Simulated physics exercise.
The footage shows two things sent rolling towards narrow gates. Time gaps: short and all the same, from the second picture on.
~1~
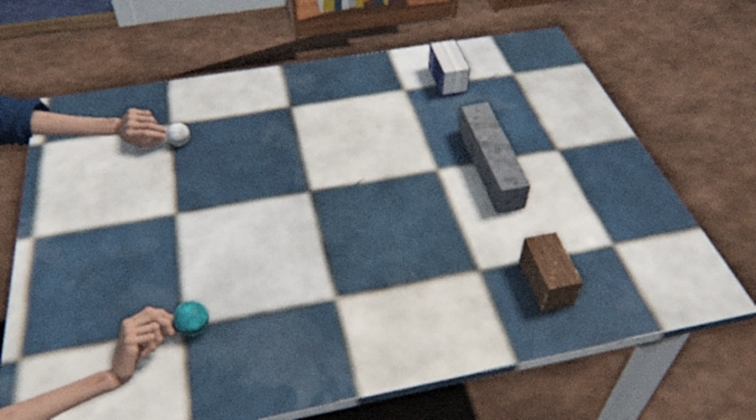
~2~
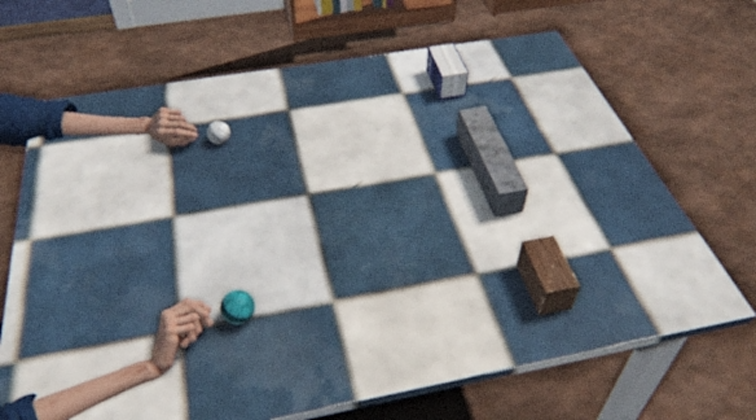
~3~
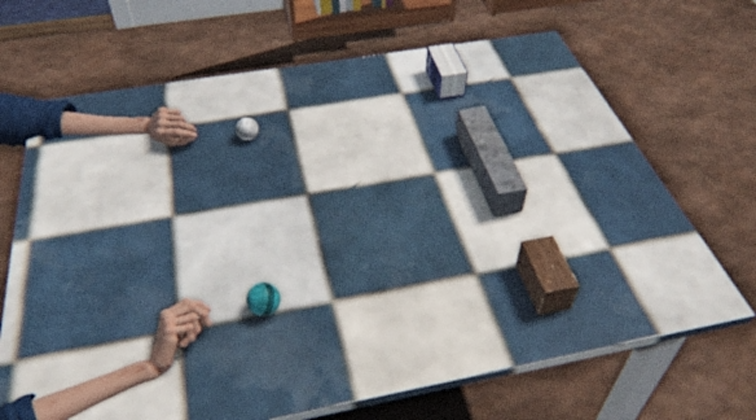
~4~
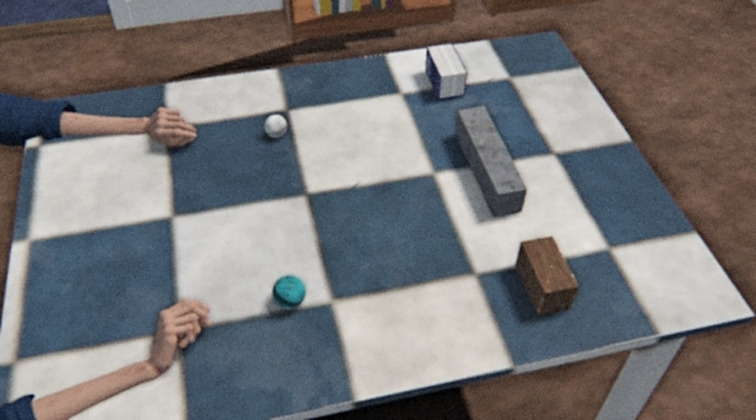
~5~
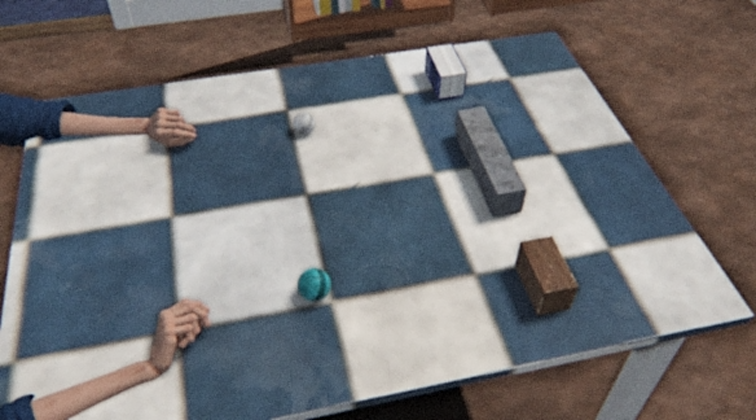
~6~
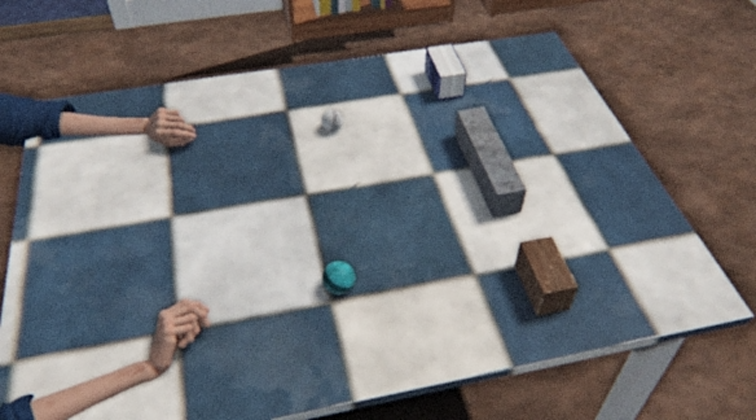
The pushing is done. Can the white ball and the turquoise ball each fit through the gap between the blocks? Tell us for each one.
White ball: Yes; turquoise ball: Yes.
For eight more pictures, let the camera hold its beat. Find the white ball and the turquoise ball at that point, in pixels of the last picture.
Estimated centres: First approx. (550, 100), second approx. (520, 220).
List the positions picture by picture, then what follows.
White ball (178, 135) under the hand; turquoise ball (191, 318) under the hand; blue book (449, 67), in the first frame.
White ball (218, 132); turquoise ball (237, 307), in the second frame.
White ball (247, 129); turquoise ball (263, 300), in the third frame.
White ball (275, 126); turquoise ball (289, 292), in the fourth frame.
White ball (304, 123); turquoise ball (314, 285), in the fifth frame.
White ball (332, 120); turquoise ball (339, 278); grey brick (488, 160), in the sixth frame.
Then, 0.46 s past the last view, white ball heading on near (539, 98); turquoise ball heading on near (515, 227).
Then, 1.02 s past the last view, white ball heading on near (675, 251); turquoise ball heading on near (692, 184).
Finally, the white ball passes through its gap; the turquoise ball passes through its gap.
